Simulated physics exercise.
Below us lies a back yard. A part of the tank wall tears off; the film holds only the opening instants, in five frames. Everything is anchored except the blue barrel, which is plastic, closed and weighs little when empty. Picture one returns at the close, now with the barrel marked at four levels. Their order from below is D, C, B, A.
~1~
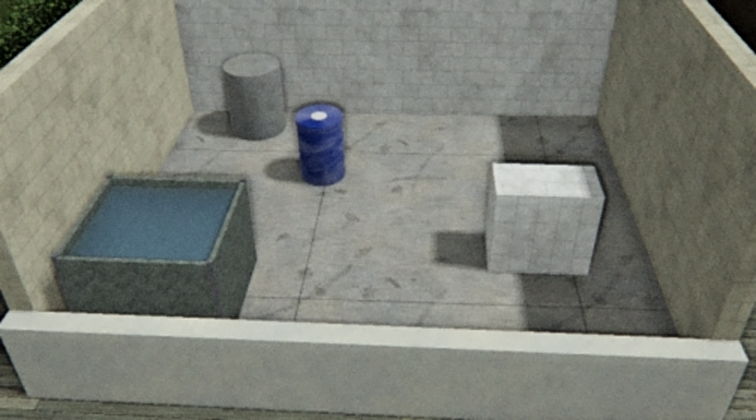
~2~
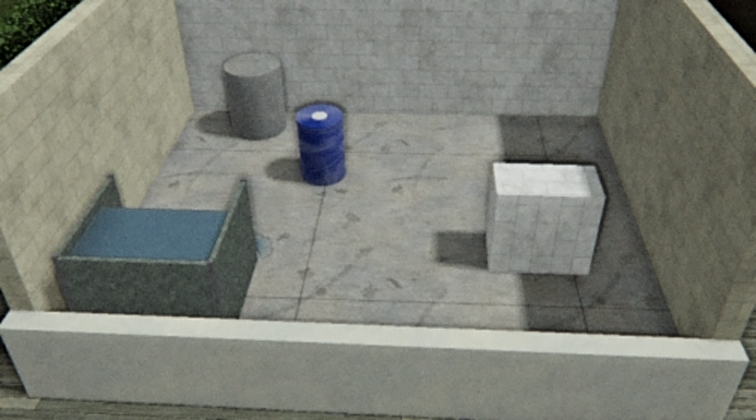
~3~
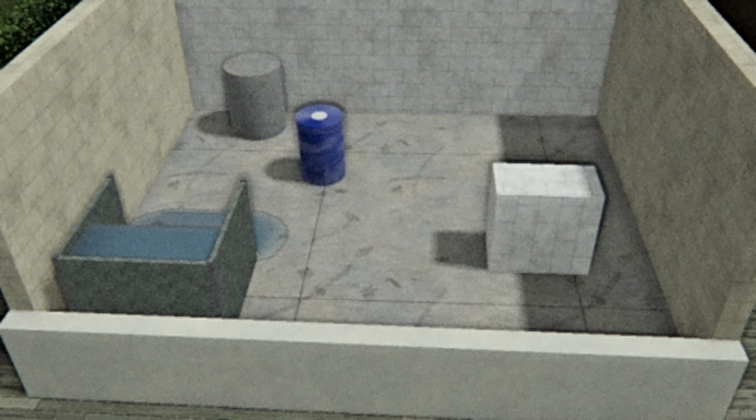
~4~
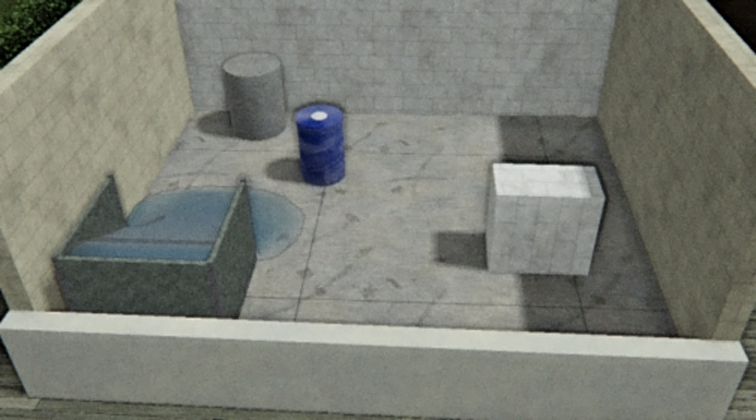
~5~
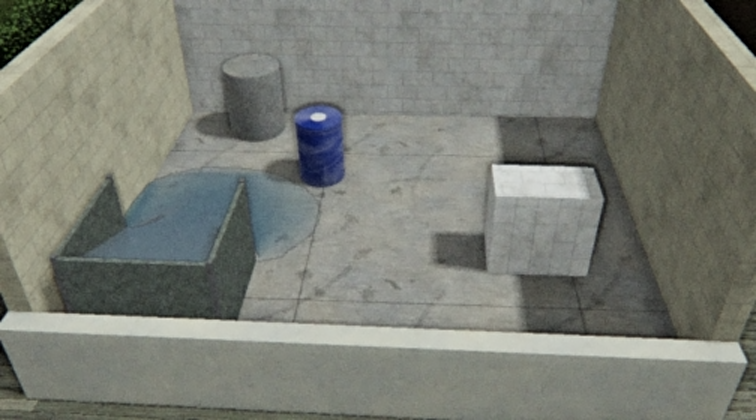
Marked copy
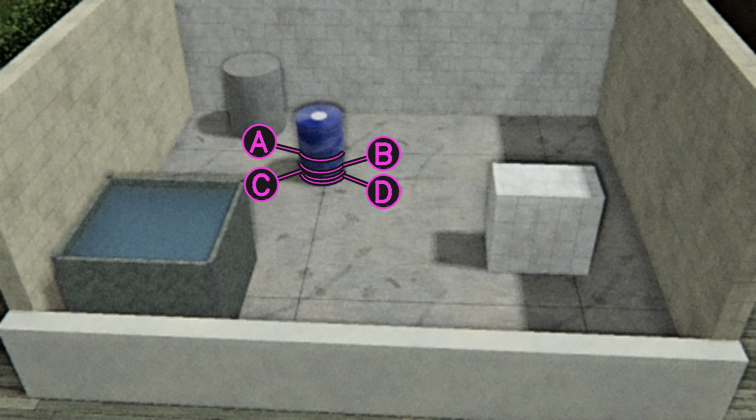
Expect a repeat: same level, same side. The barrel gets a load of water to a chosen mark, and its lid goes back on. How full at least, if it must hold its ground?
Take A.
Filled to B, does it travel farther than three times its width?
No.
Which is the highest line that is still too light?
It is B.
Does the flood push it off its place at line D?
Yes, that goes wrong.
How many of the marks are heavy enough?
One of them.
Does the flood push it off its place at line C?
Yes, it does.
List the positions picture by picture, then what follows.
In the first frame, lid of the blue barrel at (320, 116); tank full, its middle at (157, 223).
In the second frame, water covers 2 % of the ground, mostly out of sight from here.
In the third frame, 5 % of the ground under water, its edge towards the barrel at (277, 224).
In the fourth frame, 9 % of the ground under water, its edge towards the barrel at (284, 202).
In the fifth frame, lid of the blue barrel at (319, 117); 13 % of the ground under water, its edge towards the barrel at (289, 184).
In magenta, A at (319, 160); B at (319, 172); C at (320, 179); D at (320, 183); from the bottom up D, C, B, A.
If A is chosen, it shifts by a finger or two and stays.
If B is chosen, it is pushed about its own width away.
If C is chosen, it is pushed about 4 times its own width away.
If D is chosen, it is pushed about 6 times its own width away.
